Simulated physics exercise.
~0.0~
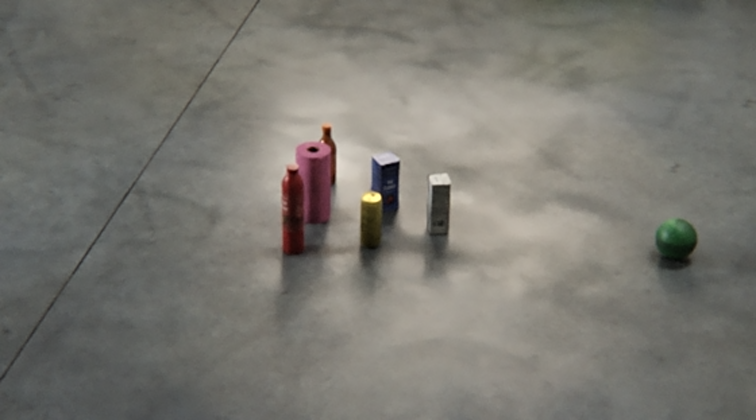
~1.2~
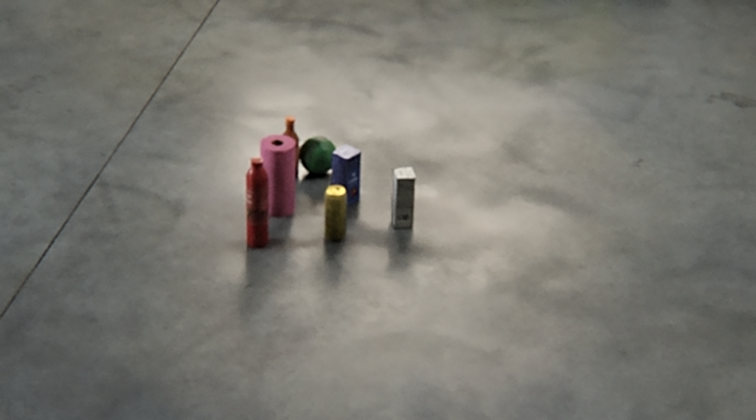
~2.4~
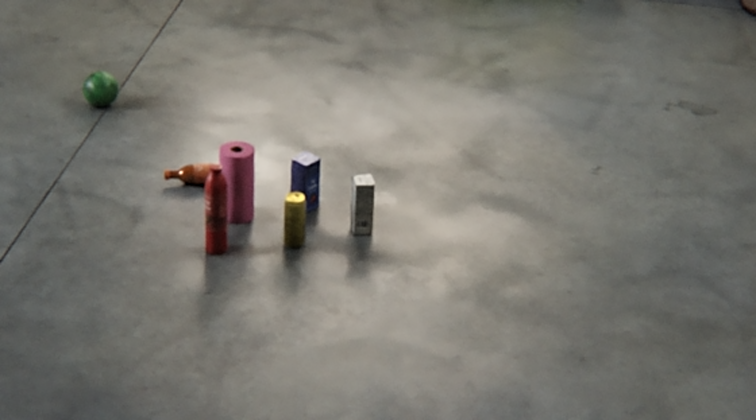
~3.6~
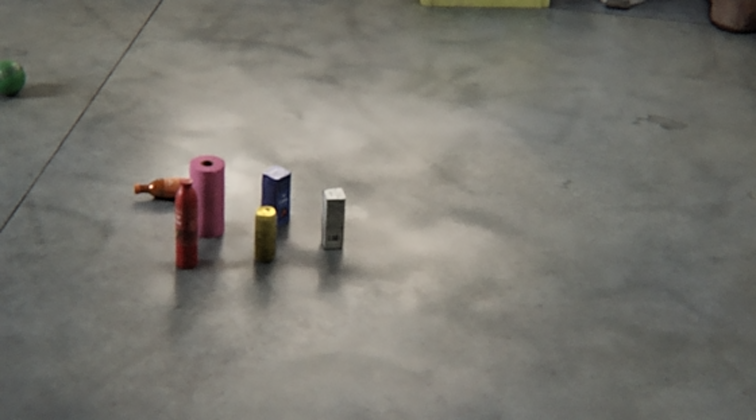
On a smooth grey concrete floor, a green ball rolls leftward behind a group of bottles, cartons, a yellow can and a pink roll; the orange bottle topples and ends lying on its side, while the others stay upright and the ball reaches the far left edge.
